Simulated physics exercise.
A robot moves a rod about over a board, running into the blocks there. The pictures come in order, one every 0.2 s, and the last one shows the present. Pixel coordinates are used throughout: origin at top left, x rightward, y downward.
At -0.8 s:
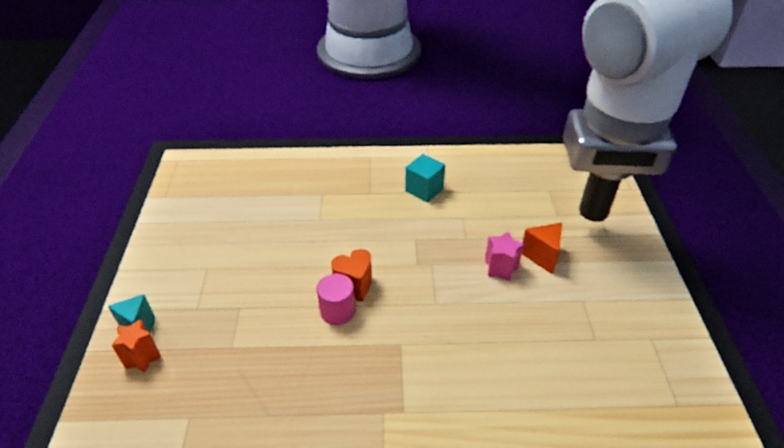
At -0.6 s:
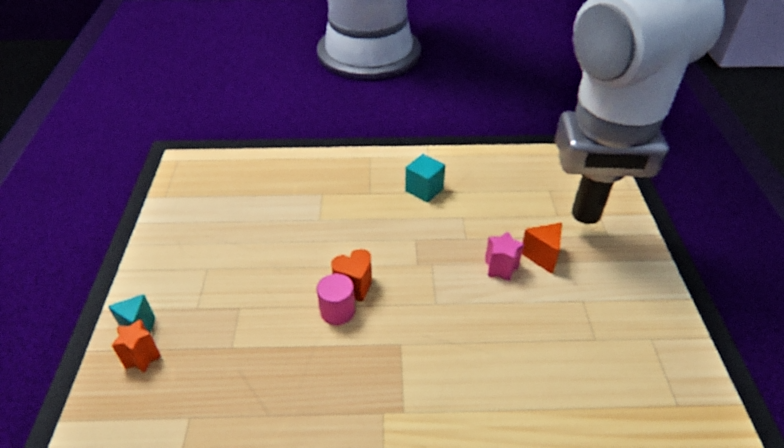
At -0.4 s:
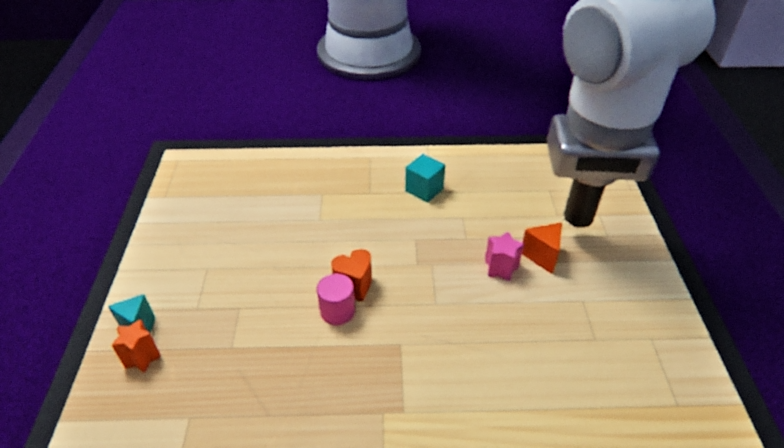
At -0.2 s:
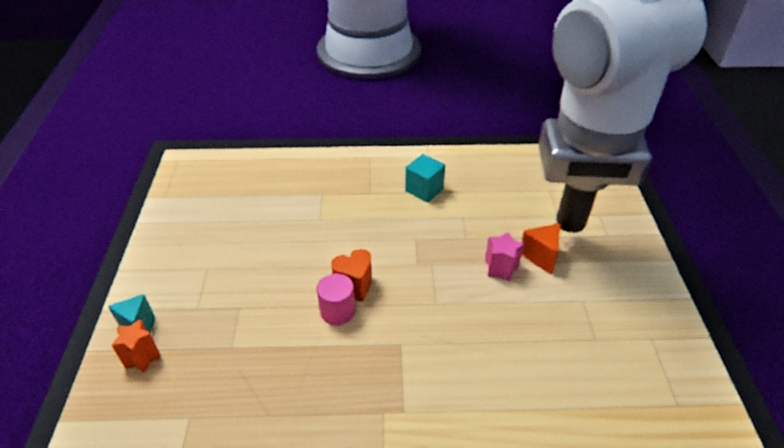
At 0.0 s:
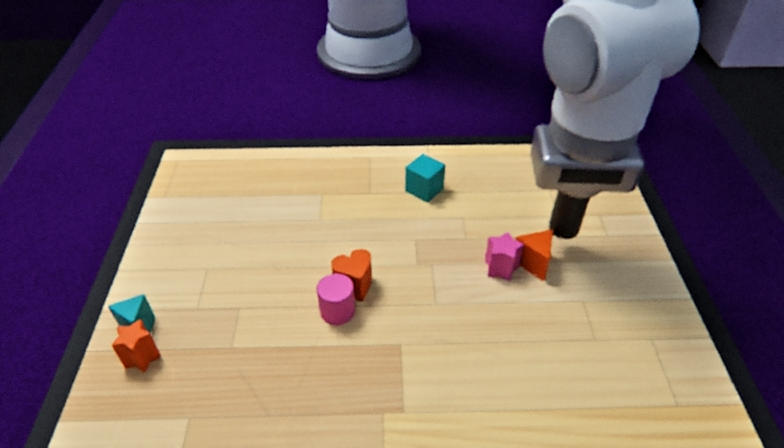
At the start, a robot arm holds a dark rod above and to the right of an orange triangular block beside a pink star on a wooden board. The rod moves slightly left and downward to the orange block, then nudges it a little left against the star, while the other blocks stay still.
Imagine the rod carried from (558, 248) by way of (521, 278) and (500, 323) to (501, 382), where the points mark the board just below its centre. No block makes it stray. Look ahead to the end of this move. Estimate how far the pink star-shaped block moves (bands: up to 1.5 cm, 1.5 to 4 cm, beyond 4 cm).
The answer will be the long band, over 4 cm.
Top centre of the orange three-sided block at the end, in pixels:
Close to (470, 292).
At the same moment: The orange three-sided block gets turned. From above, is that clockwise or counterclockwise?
Answer: Clockwise.
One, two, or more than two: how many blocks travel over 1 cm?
That makes 2 blocks.
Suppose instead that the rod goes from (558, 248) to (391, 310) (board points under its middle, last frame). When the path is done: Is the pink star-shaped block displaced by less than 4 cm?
I believe not.
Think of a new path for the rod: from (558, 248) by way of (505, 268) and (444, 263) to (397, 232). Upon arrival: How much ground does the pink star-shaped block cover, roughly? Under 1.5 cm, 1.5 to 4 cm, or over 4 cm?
The pink star-shaped block moves over 4 cm.
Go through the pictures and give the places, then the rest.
The first frame shows lower end of the rod at (593, 213), tops of blocks, pink star-shaped block at (506, 244), orange three-sided block at (549, 233).
The second frame shows rod at (586, 216), blocks as before.
The third frame shows rod at (578, 219), blocks as before.
The fourth frame shows rod at (570, 224), blocks as before.
The fifth frame shows rod at (563, 230), pink star-shaped block at (506, 244), orange three-sided block at (540, 241).
What follows on the original path. One third of the way, rod at (524, 262); pink star-shaped block at (458, 261), turned 30° clockwise; orange three-sided block at (492, 268), turned 20° clockwise.
Two thirds of the way, rod at (503, 308); pink star-shaped block at (446, 263), turned 55° clockwise; orange three-sided block at (470, 290), turned 95° clockwise.
At the end, rod at (505, 366); pink star-shaped block at (446, 263), turned 55° clockwise; orange three-sided block at (470, 292), turned 105° clockwise.
